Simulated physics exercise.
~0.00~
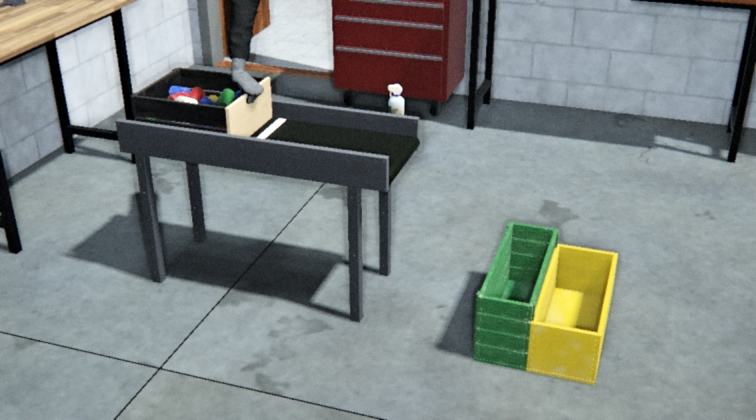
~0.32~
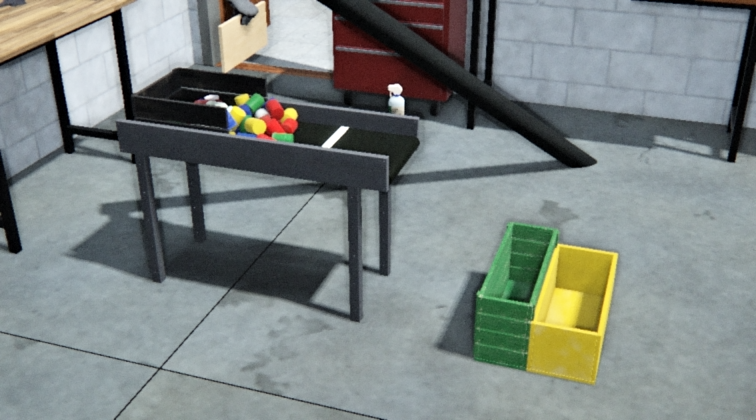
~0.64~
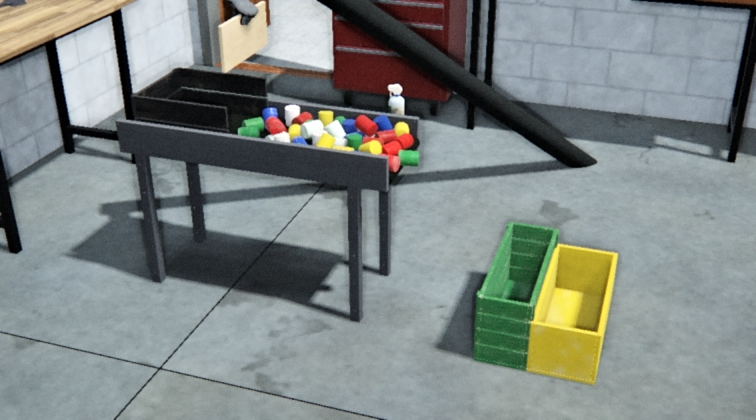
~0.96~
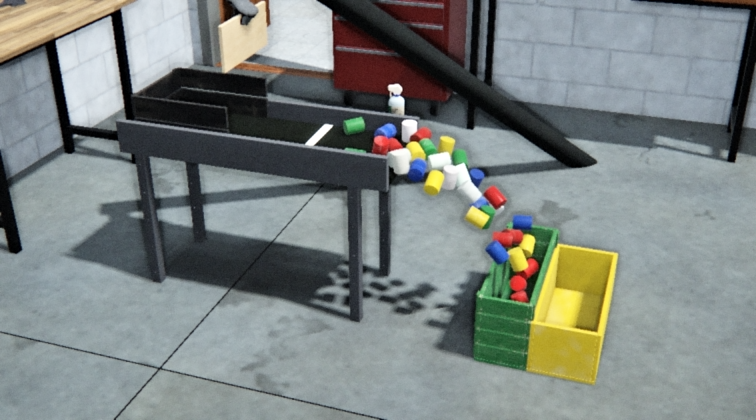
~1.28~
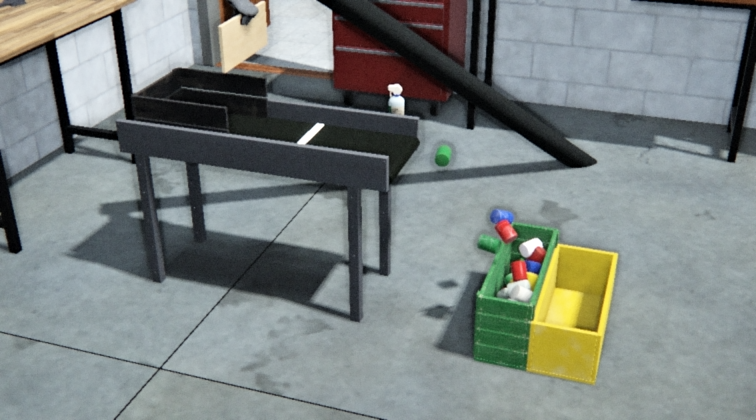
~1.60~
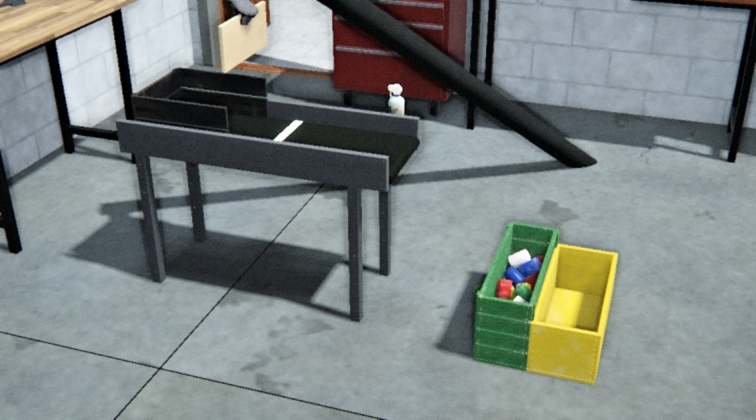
To begin with, small colorful jars sit in a black pen at the left end of a conveyor, held back by a pale gate gripped by a gray mechanical hand. The arm lifts the gate clear, and the jars spill out onto the dark belt. They spread along it in a loose heap, carried right as the belt moves. Then they tumble off the end in a stream, dropping toward the green tub on the floor. A last green jar falls behind the others, and finally jars rest inside the green tub while the yellow box beside it stays empty.
